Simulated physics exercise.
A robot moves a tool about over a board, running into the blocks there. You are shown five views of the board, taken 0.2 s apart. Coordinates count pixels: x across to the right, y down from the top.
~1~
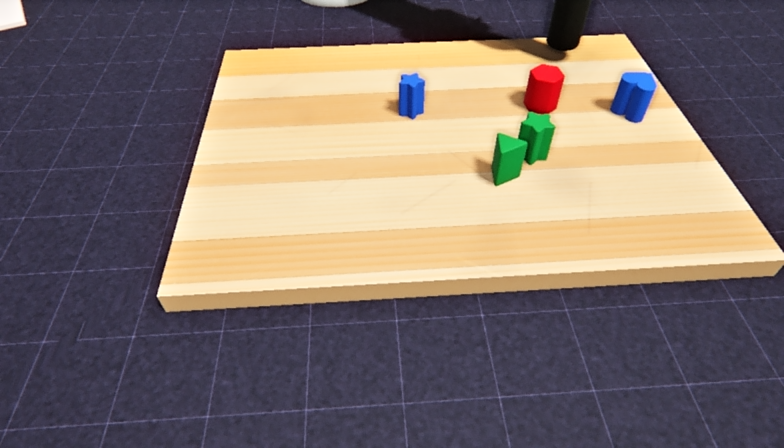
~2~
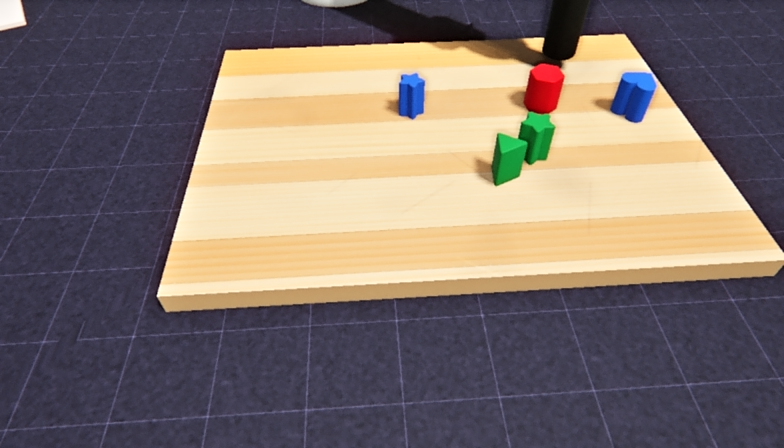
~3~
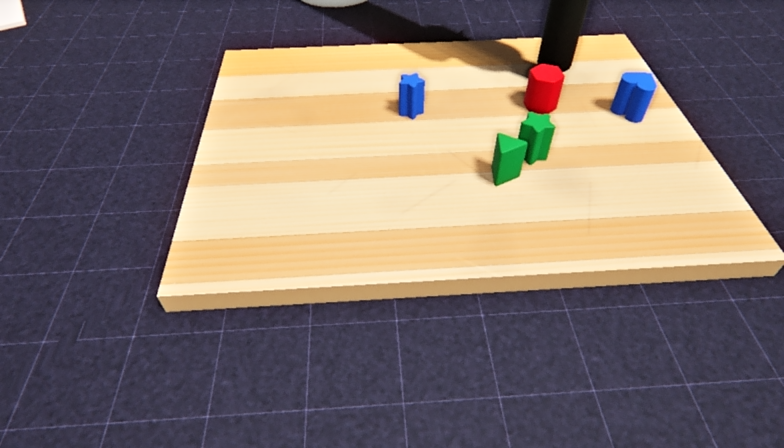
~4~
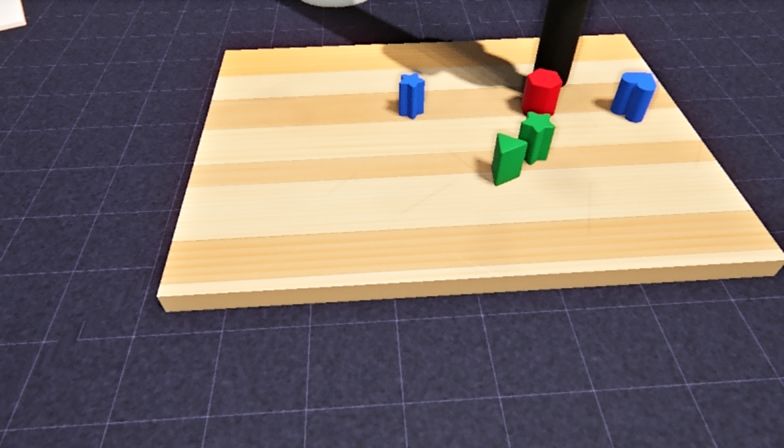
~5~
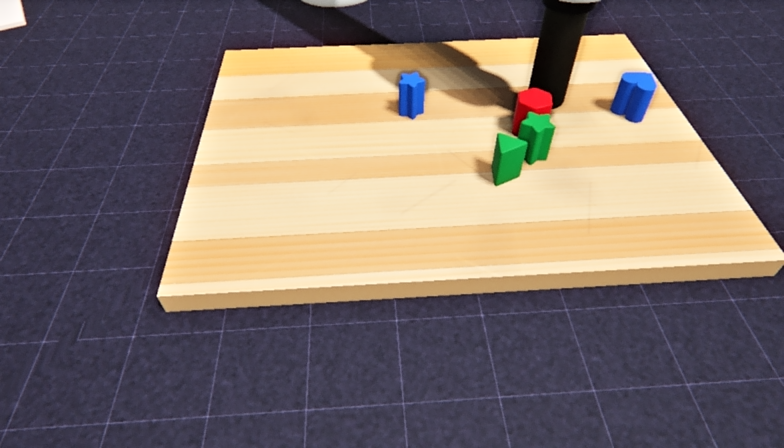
The footage shows a black tool moving toward the viewer over a wooden board with blue, green and red blocks, then pushing the red hexagonal block forward and slightly left, close behind the green star, while the other blocks stay still.
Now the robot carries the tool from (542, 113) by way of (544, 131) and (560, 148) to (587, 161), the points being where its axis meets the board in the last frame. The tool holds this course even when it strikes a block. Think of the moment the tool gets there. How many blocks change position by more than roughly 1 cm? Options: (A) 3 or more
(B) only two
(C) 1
B (only two)
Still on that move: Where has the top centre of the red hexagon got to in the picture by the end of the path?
I'd place it at (526, 113), taking the centre of its top.
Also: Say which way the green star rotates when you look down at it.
In a top view, it turns counterclockwise.
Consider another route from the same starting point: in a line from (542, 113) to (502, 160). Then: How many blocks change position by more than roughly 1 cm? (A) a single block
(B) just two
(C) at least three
That would be C.
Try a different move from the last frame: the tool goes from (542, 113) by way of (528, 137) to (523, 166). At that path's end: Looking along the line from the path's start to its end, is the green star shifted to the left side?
Yes, it checks out.
On the path given first. Halfway along, tool (554, 127); red hexagon (526, 113), turned 25° clockwise; green star (537, 132), turned 20° anticlockwise.
At the end, tool (592, 148); green three-sided block in place; red hexagon (526, 113), turned 25° clockwise; green star (537, 132), turned 20° anticlockwise.
